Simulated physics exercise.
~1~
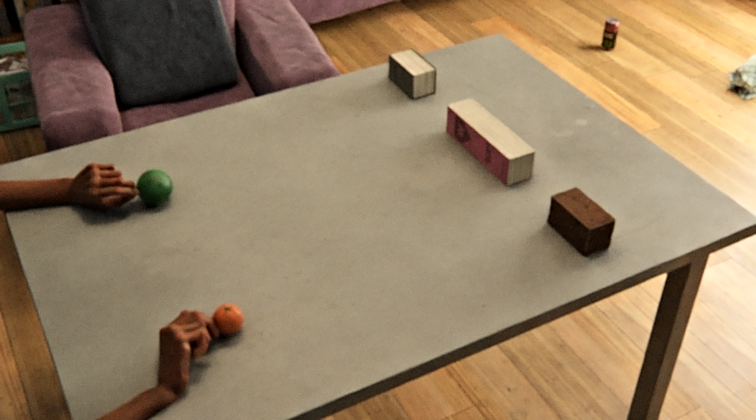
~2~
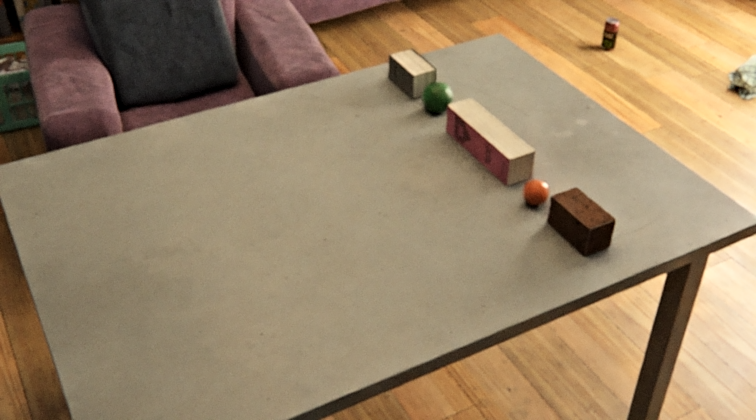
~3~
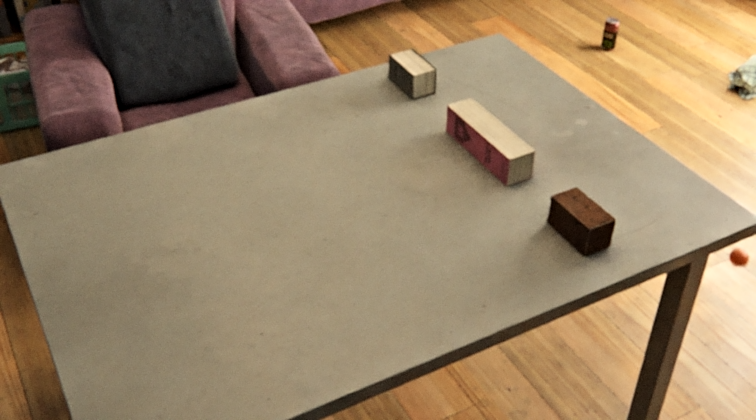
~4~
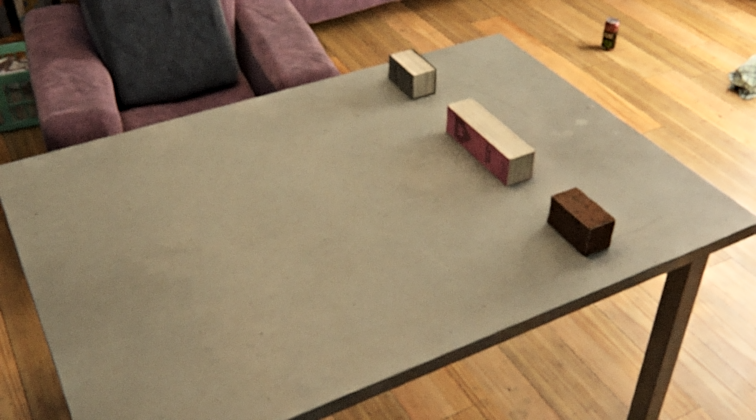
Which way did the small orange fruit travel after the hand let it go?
It rolled to the right, going between the pink block and the brown one.
